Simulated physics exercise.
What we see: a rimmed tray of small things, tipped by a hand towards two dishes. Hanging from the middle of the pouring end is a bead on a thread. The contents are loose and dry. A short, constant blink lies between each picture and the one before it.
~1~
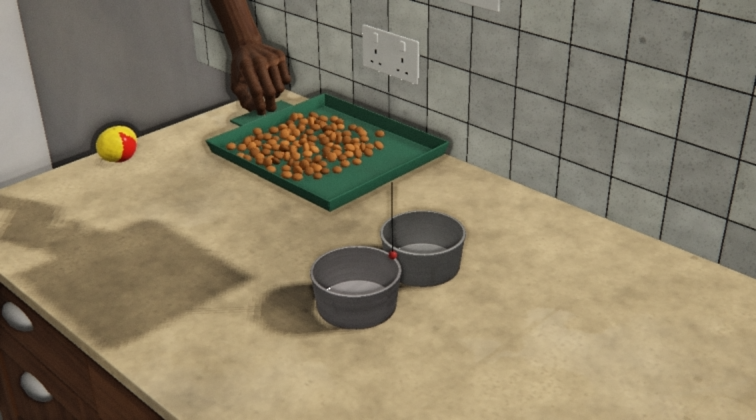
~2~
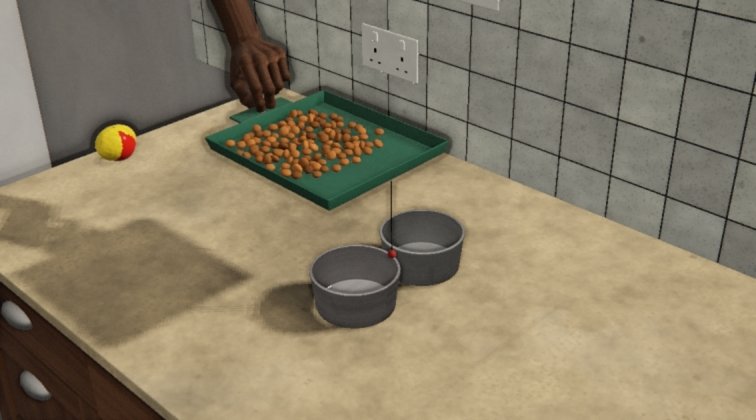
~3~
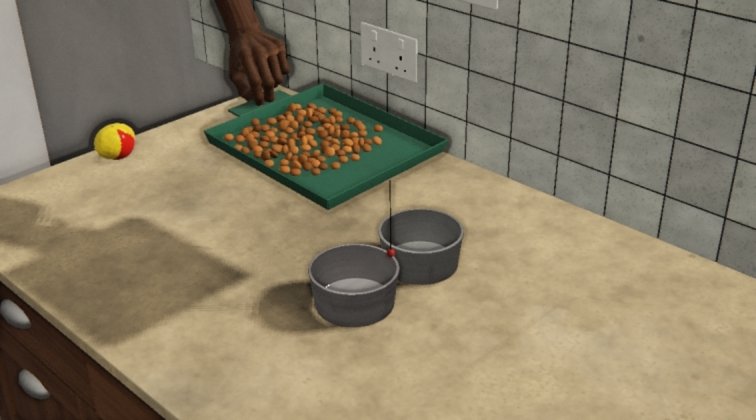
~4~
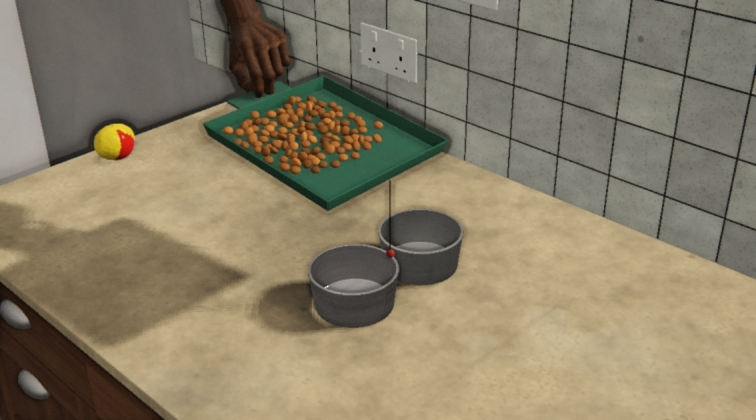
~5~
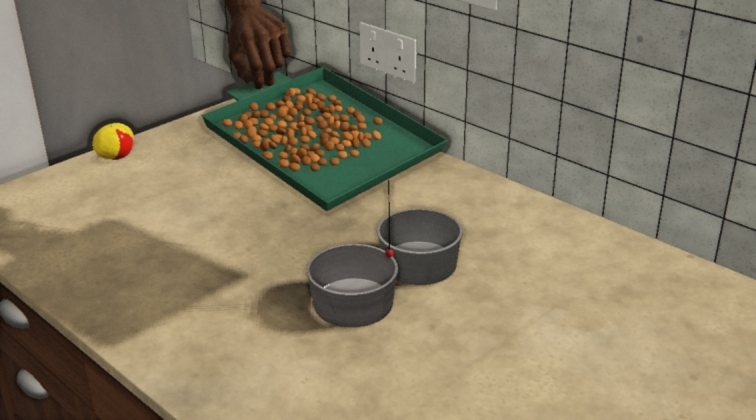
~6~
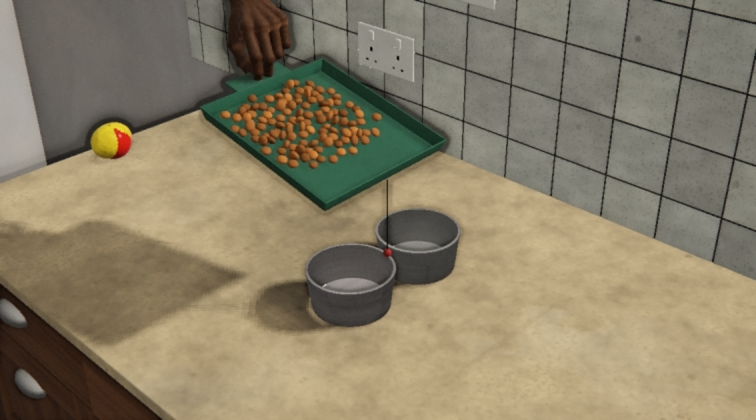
Green tray of small orange-brown pieces tilting slightly as a hand slowly raises its far end, near two grey dishes.
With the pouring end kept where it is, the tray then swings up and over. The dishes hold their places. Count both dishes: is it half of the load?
The dishes catch a minority of the load.
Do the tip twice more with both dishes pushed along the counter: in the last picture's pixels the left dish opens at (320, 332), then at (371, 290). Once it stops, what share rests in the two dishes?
Close to 80 in a hundred, then close to 80 in a hundred.
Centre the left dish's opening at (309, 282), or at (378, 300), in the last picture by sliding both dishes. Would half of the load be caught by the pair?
First below a half, then the larger part.
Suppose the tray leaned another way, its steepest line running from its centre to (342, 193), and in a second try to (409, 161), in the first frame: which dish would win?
Leftward dish for the first, Rightward dish for the second.
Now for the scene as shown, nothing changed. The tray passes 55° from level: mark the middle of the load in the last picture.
The centre of the load shows up near (366, 174) in the last view.
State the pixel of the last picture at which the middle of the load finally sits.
Roughly at pixel (397, 332).
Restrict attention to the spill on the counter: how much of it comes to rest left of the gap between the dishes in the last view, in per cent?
Looks like close to 40 per cent of it.
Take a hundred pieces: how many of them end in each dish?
Around 0 in a hundred in the left dish and around 0 in a hundred in the right dish.
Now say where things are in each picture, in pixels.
Corners of the pouring end at (329, 198) and (444, 142), level; middle of the load at (310, 145), bits of cat kibble; left dish at (387, 302); right dish at (454, 261); bead on its thread at (392, 255), in the first picture.
Corners of the pouring end at (329, 197) and (443, 141), level; middle of the load at (309, 143), in the second picture.
Corners of the pouring end at (328, 197) and (443, 140), tipped barely, lowest at the left corner; middle of the load at (308, 138), in the third picture.
Corners of the pouring end at (328, 198) and (443, 140), tipped a little, lowest at the left corner; middle of the load at (308, 134), in the fourth picture.
Corners of the pouring end at (328, 199) and (443, 140), tipped a little, lowest at the left corner; middle of the load at (307, 128), in the fifth picture.
Corners of the pouring end at (326, 199) and (441, 139), tipped a little, lowest at the left corner; middle of the load at (306, 123); left dish at (382, 300); right dish at (449, 259), in the sixth picture.
Soon, tray tipped steeply; nearly all on the tray; a small part in the air.
A while on, tray tipped right over; about half on the tray; a stray few in the left dish; about a third outside both; a small part in the air.
Towards the end, tray tipped past a quarter turn; a stray few in the left dish; nearly all outside both.
Finally, tray tipped past a quarter turn; a stray few in the left dish; none in the right dish; nearly all outside both.
